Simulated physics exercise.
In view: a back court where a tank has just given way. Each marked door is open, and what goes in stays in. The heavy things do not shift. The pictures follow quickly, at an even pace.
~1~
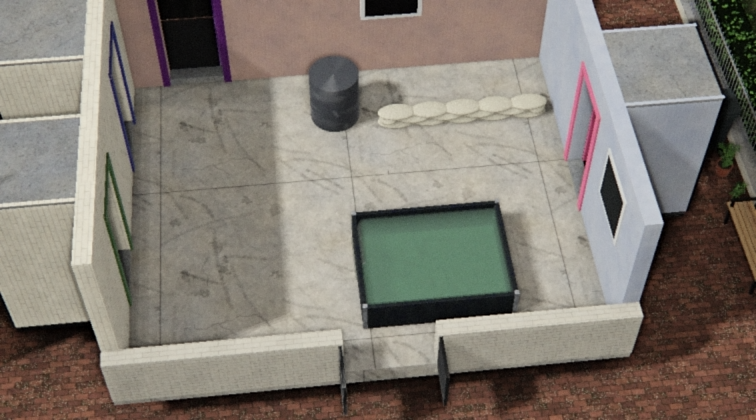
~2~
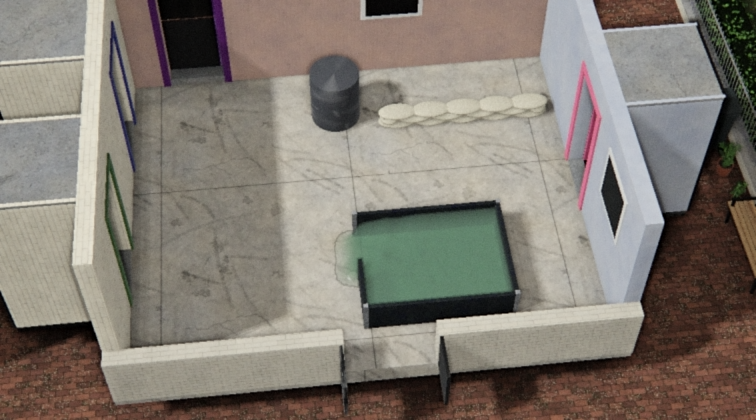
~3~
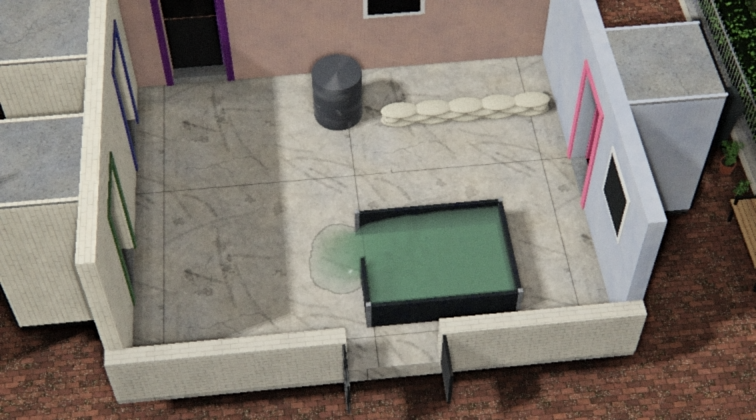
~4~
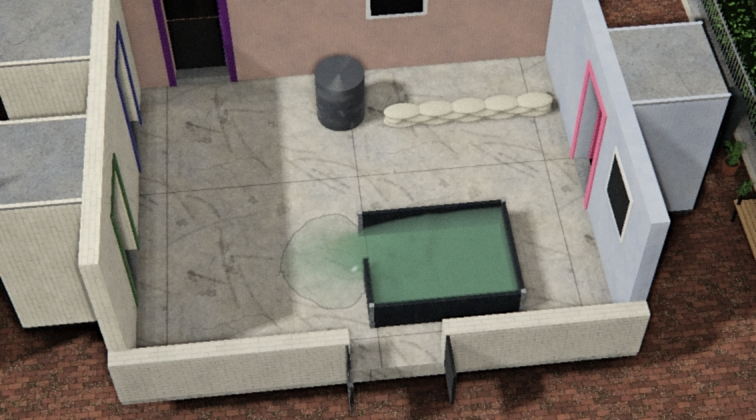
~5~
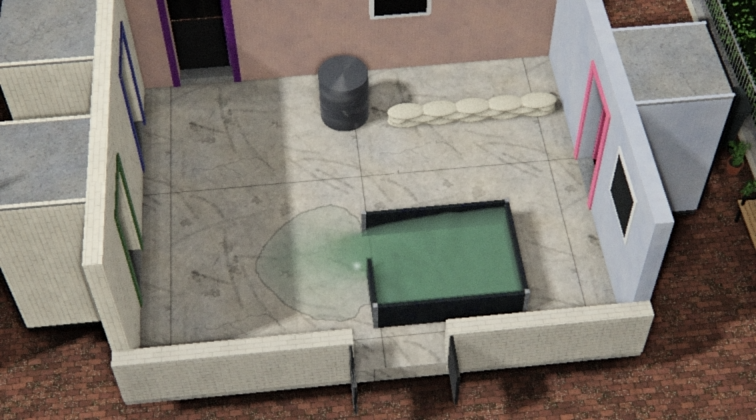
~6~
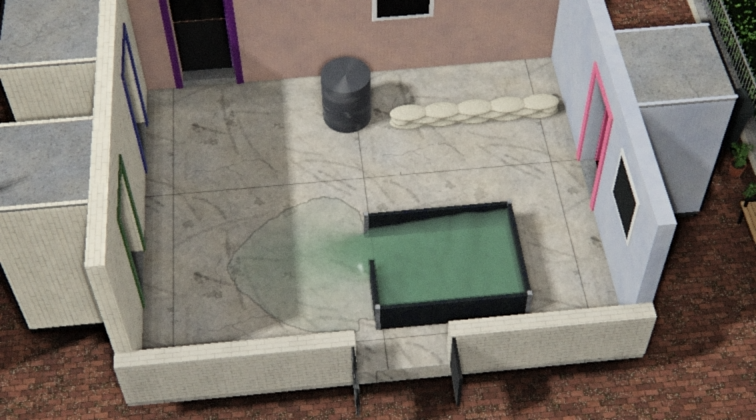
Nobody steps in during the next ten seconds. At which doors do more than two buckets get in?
One by one: The blue door admits no more than that; the green door lets in a lot; the pink door admits no more than that; the purple door admits no more than that.
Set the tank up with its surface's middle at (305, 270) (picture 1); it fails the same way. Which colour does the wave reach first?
I say the one in green.
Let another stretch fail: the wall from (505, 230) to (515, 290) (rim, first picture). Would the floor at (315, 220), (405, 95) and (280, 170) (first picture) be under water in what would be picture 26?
One after the other: No water, no water, clear.
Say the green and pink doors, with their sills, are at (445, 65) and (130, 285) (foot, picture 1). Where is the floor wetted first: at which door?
The door marked pink.
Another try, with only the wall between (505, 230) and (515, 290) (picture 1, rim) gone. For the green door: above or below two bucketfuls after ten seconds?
In short: Green holds.
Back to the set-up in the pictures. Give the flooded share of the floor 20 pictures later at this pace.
Some 40 per cent.
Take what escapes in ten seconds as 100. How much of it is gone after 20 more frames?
I make it 45 per cent.
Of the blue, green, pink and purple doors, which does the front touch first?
I say the green one.
A moment on, water covers 20 % of the floor; the blue door not reached, the green door wet at the sill, nothing in, the pink door not reached, the purple door not reached.
Next, water covers 35 % of the floor; the blue door not reached, the green door under two buckets in, the pink door not reached, the purple door not reached.
Then, water covers 40 % of the floor; the blue door wet at the sill, nothing in, the green door over two buckets in, the pink door not reached, the purple door wet at the sill, nothing in.
Later, water covers 50 % of the floor; the blue door wet at the sill, nothing in, the green door far over two buckets in, the pink door not reached, the purple door wet at the sill, nothing in.
In the end, water covers 70 % of the floor; the blue door wet at the sill, nothing in, the green door far over two buckets in, the pink door not reached, the purple door wet at the sill, nothing in.
